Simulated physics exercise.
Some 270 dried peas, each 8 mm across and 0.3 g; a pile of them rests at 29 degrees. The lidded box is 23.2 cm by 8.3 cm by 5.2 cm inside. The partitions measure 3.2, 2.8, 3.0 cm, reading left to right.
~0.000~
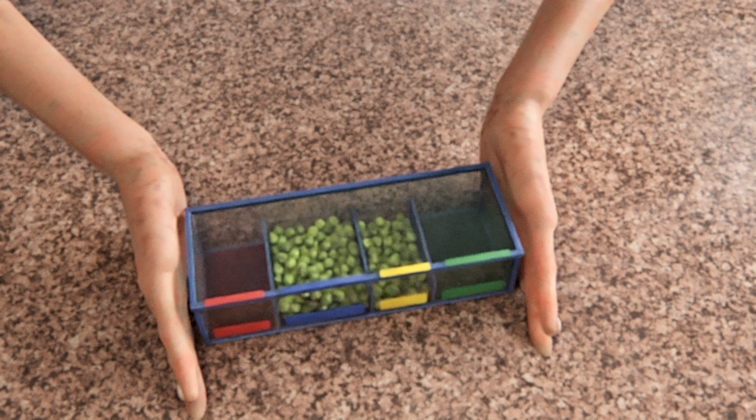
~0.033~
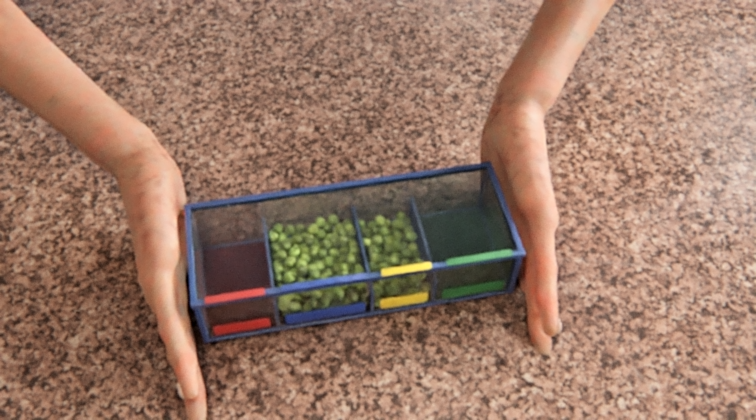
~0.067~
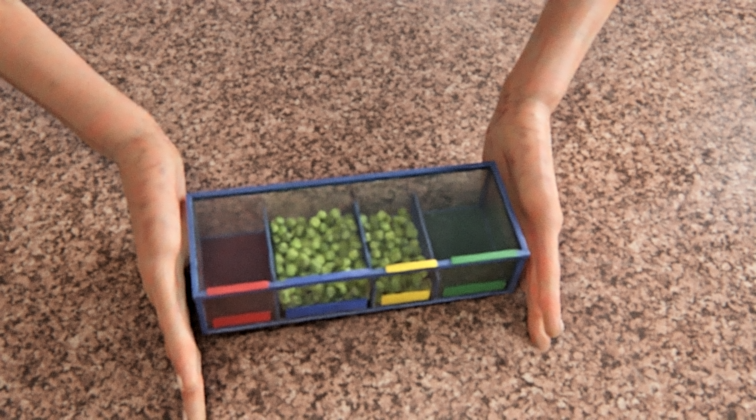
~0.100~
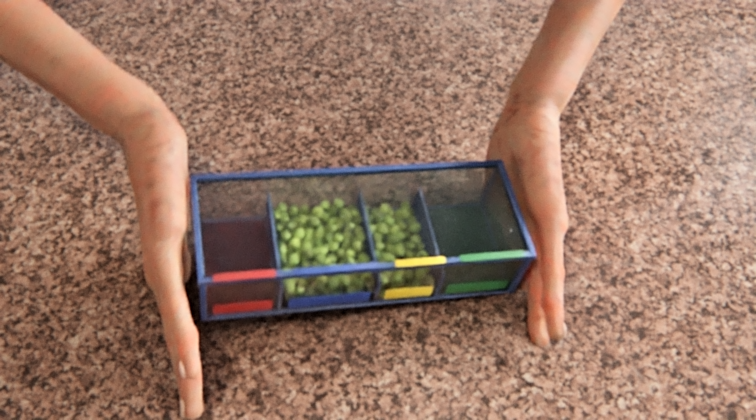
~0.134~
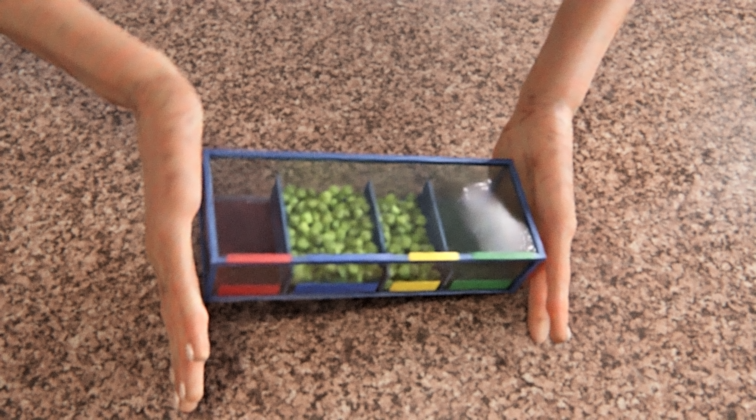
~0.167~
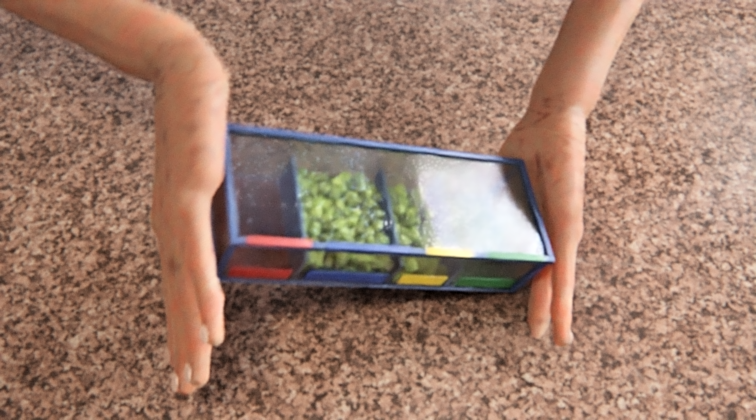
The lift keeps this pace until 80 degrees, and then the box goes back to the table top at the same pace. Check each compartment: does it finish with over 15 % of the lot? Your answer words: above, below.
Red compartment - below; blue compartment - above; green compartment - above; yellow compartment - above.
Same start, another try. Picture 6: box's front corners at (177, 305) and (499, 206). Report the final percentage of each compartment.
Final shares, in per cent - red: 35, blue: 45, green: 0, yellow: 15.
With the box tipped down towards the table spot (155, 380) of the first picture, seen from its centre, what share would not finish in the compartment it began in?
Estimate: Some 50 per cent.
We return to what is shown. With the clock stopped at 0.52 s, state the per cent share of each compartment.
In per cent: Red 0, blue 50, green 10, yellow 45.
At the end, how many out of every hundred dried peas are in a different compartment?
That comes to close to 55 percent.
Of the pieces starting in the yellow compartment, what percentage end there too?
Roughly 70 per cent.
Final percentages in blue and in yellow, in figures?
The blue one gets 25 per cent and the yellow one 35 per cent.
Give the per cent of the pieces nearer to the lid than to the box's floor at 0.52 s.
Close to 60 in a hundred.
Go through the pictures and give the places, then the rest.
Box tilt 0 degrees, front corners at (196, 305) and (517, 252); blue 70 %, yellow 30 %, in the first frame.
Box tilt 1 degrees, front corners at (197, 302) and (518, 252), in the second frame.
Box tilt 4 degrees, front corners at (199, 293) and (522, 252), lowest corner right front, in the third frame.
Box tilt 9 degrees, front corners at (204, 279) and (529, 253), lowest corner right front, in the fourth frame.
Box tilt 17 degrees, front corners at (217, 259) and (538, 255), lowest corner right front, in the fifth frame.
Box tilt 24 degrees, front corners at (237, 239) and (547, 258), lowest corner right front; blue 70 %, yellow 30 %. Its pace works out near 225 degrees a second, in the sixth frame.
After 0.52 s, tilt 78 degrees; blue 50 %, green 10 %, yellow 45 %.
Then, at 0.76 s, tilt 30 degrees; blue 25 %, green 40 %, yellow 35 %.
After 1.11 s, tilt 0 degrees; blue 25 %, green 40 %, yellow 35 %.
At rest (1.6 s), red 0 %, blue 25 %, green 40 %, yellow 35 %.
